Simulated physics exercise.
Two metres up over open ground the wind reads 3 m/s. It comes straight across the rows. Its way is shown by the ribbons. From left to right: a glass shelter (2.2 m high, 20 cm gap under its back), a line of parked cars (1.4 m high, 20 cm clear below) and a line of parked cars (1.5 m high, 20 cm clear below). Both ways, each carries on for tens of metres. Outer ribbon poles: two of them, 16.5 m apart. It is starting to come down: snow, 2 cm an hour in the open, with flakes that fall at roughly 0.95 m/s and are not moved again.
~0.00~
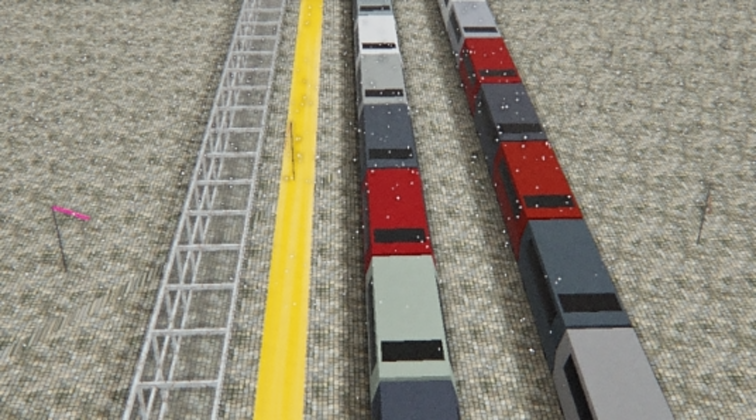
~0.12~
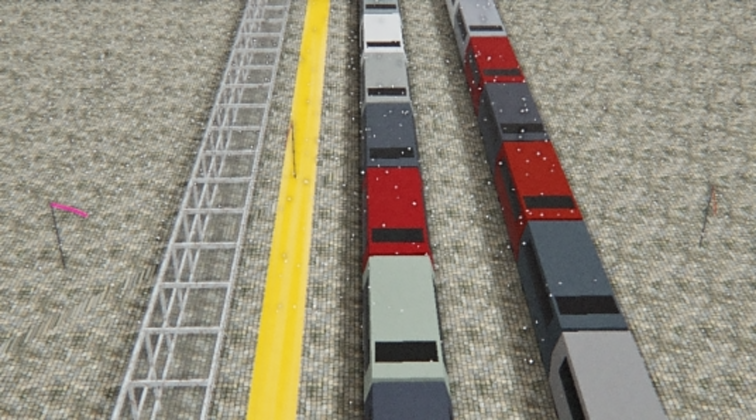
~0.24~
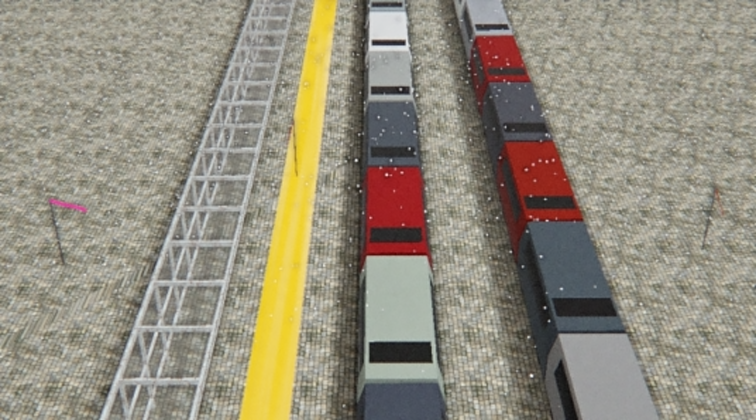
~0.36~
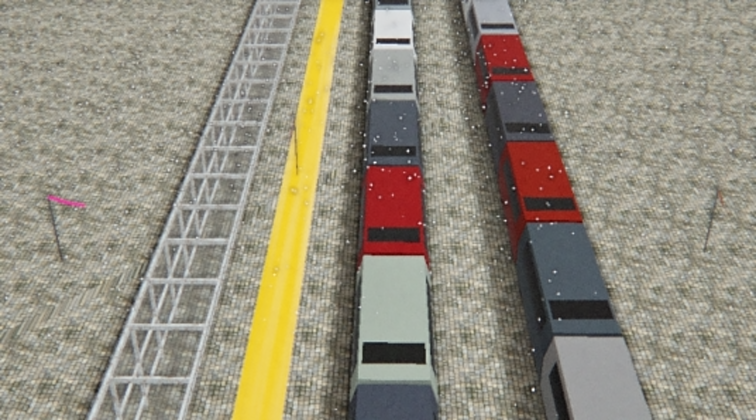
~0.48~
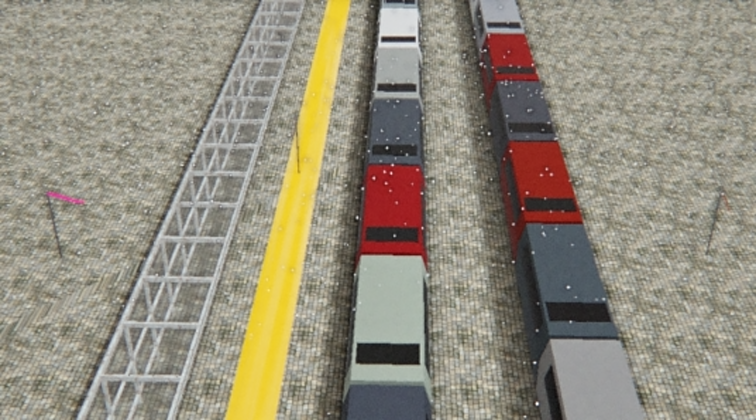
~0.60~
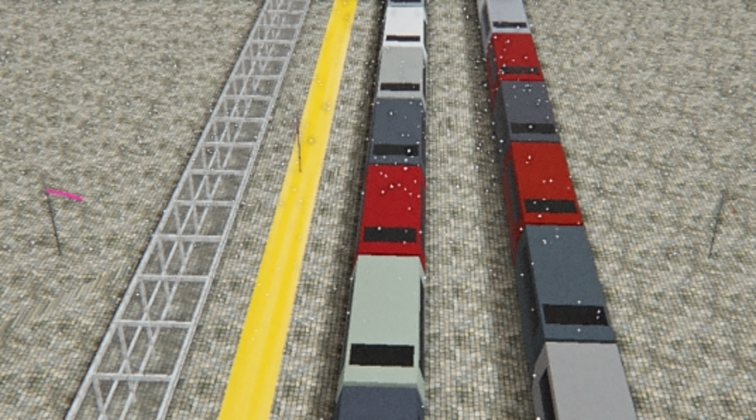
At the start, a long pale open framework, a yellow strip and two lines of parked cars run up the view, with white flecks over the cars. The view then swings slightly, tilting the framework and strip further rightward at the top, while the left pole's pink ribbon flutters rightward throughout.
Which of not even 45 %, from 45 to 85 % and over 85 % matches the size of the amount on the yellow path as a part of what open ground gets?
The match is between 45 and 85 %.
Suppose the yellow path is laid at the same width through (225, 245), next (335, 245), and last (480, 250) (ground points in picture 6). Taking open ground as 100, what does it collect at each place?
Try 1: Near 0 %; try 2: Near 90 %; try 3: Near 80 %.
In 10 minutes the yellow path collects 2 mm against 3 mm in the open.
In 30 minutes the yellow path collects 7 mm against 10 mm in the open.
In 60 minutes the yellow path collects 14 mm against 20 mm in the open, so the yellow path has 68 % of the open amount; the left half of it has 68 %, the right half 69 %.
